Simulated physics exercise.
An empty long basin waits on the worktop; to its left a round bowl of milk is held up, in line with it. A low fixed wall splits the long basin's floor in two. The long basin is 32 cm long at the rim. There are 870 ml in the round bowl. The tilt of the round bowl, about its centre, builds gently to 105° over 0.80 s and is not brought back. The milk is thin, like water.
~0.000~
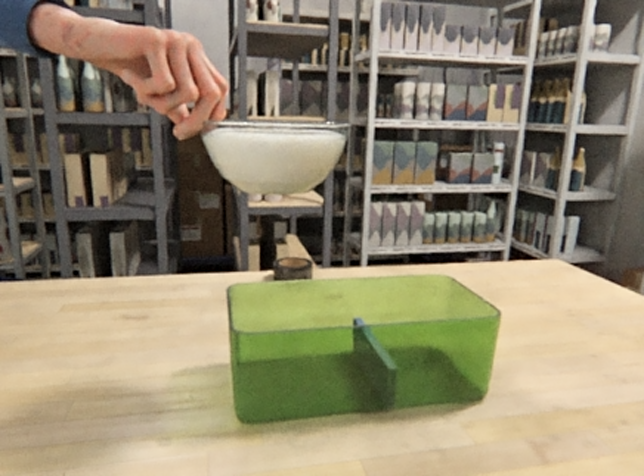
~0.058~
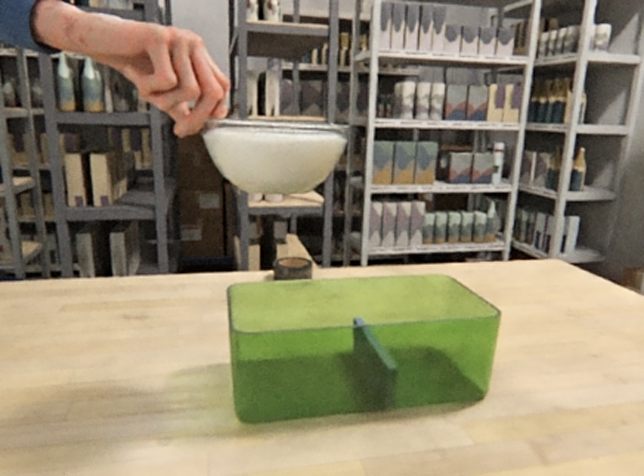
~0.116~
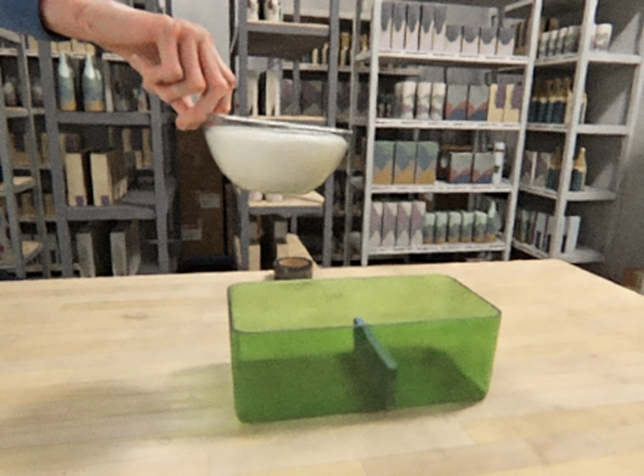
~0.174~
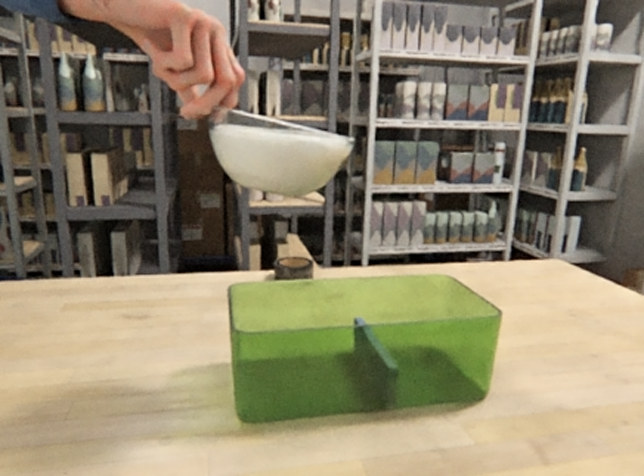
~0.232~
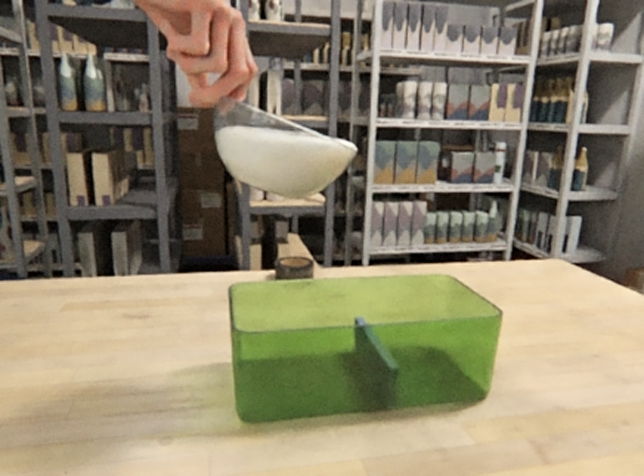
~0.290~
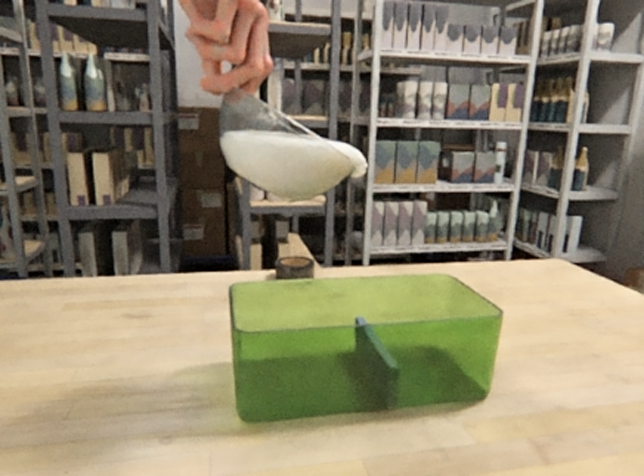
A hand tilting a clear round bowl of milk rightwards above an empty green divided basin, milk beginning to slip over its rim.
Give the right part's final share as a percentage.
The far part has some 63 per cent.
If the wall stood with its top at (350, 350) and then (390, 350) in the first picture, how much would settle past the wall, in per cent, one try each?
First 80, then 40 per cent.
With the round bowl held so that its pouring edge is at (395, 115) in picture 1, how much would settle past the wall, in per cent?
Then about 80 per cent.
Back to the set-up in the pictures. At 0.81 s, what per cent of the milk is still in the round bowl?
About 0 per cent.
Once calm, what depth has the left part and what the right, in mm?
Left about 12 mm, right about 28 mm.
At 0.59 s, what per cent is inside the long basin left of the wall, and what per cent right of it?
Left about 2, right about 40.
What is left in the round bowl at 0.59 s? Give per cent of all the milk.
Near 14 in a hundred.
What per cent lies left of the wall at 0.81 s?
About 30 per cent.
Then, 0.59 s in, the tilt is 89° and 14 per cent is still to pour, 2 is left of the wall and 40 right of it.
Then, 0.81 s in, the tilt is 105° and 0 per cent is still to pour, 30 is left of the wall and 64 right of it.
Then, 1.05 s in, the tilt is 105° and 0 per cent is still to pour, 34 is left of the wall and 63 right of it.
Then, 1.30 s in, the tilt is 105° and 0 per cent is still to pour, 34 is left of the wall and 63 right of it.
Finally, 34 per cent lies left of the wall, 63 right of it and 2 outside.
